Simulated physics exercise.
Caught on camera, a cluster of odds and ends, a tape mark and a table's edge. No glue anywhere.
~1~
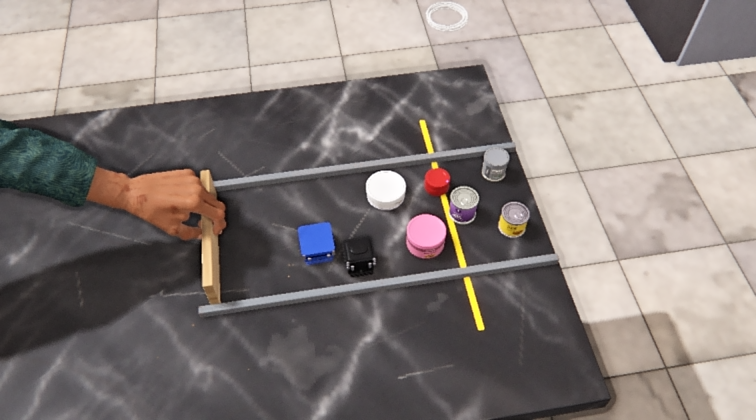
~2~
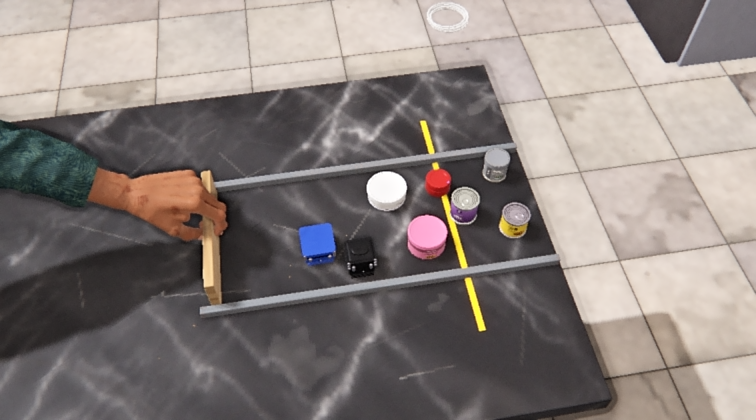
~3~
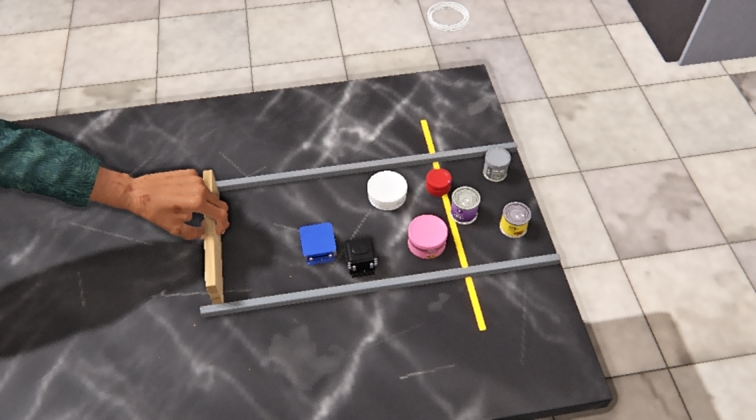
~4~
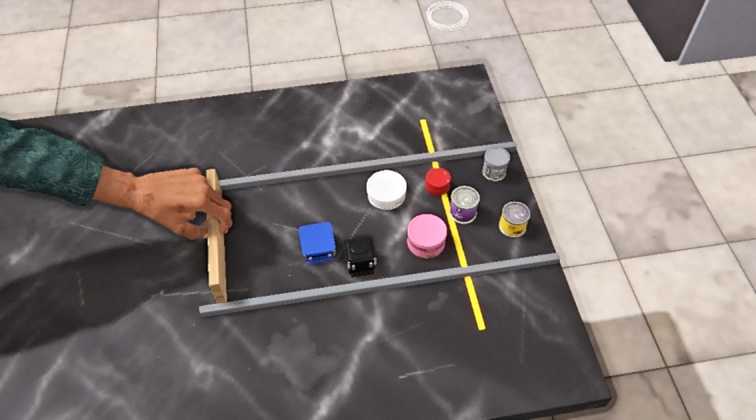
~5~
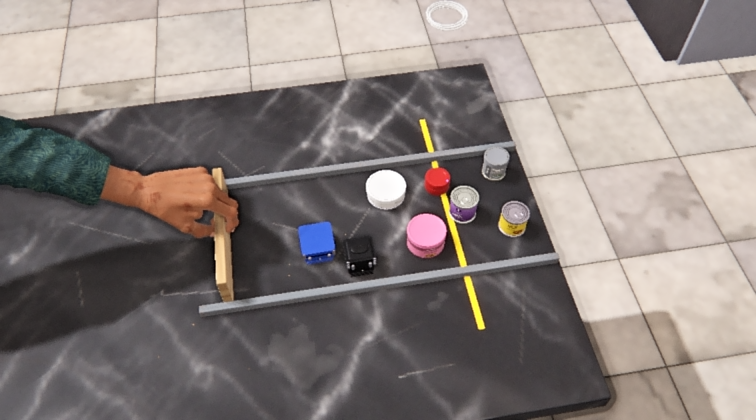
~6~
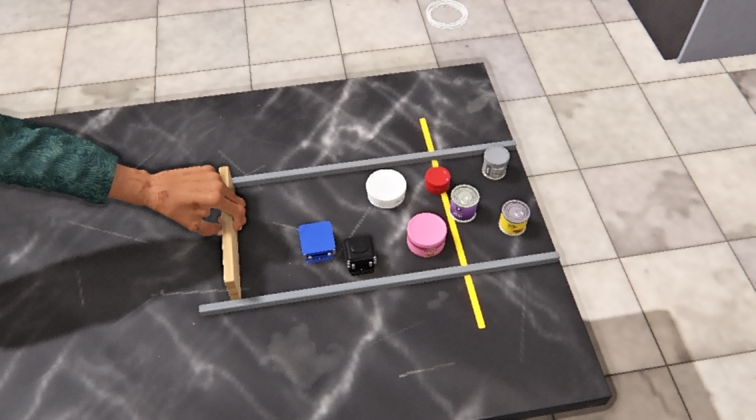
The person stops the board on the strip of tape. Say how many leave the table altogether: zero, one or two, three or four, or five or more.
The number that fall off is zero.
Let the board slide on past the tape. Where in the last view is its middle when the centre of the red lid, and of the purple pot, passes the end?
Its middle is around (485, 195) and around (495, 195).
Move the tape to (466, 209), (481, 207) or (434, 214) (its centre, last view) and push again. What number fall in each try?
The counts: 1, 1 and 0.
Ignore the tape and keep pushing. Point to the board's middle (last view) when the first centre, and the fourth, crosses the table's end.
First at (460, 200), next at (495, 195).
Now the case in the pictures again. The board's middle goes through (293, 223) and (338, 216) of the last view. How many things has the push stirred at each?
The counts are 0 and 2.
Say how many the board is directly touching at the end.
The number is 3.
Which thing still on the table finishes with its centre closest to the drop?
It is the yellow pot.
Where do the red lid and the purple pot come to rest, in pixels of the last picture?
Near (490, 174) and (492, 197).
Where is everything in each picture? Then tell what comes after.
The first frame shows grey tin (495, 165); yellow pot (514, 220); purple pot (463, 206); board (210, 236); tape (448, 214).
The second frame shows yellow pot (515, 221); red lid (438, 183).
The third frame shows purple pot (465, 206); blue case (318, 244).
The fourth frame shows grey tin (496, 164); pink tub (427, 237).
The fifth frame shows yellow pot (514, 220); white pot (386, 190).
The sixth frame shows grey tin (495, 163); yellow pot (514, 219); purple pot (464, 204); board (230, 232); tape (449, 212).
A little later, none off yet; grey tin at rest near (495, 163); yellow pot at rest near (514, 219); purple pot at rest near (464, 204).
Next, none off yet; grey tin at rest near (495, 163); yellow pot at rest near (514, 219); purple pot at rest near (466, 202).
When it is over, the number that fall off is zero.
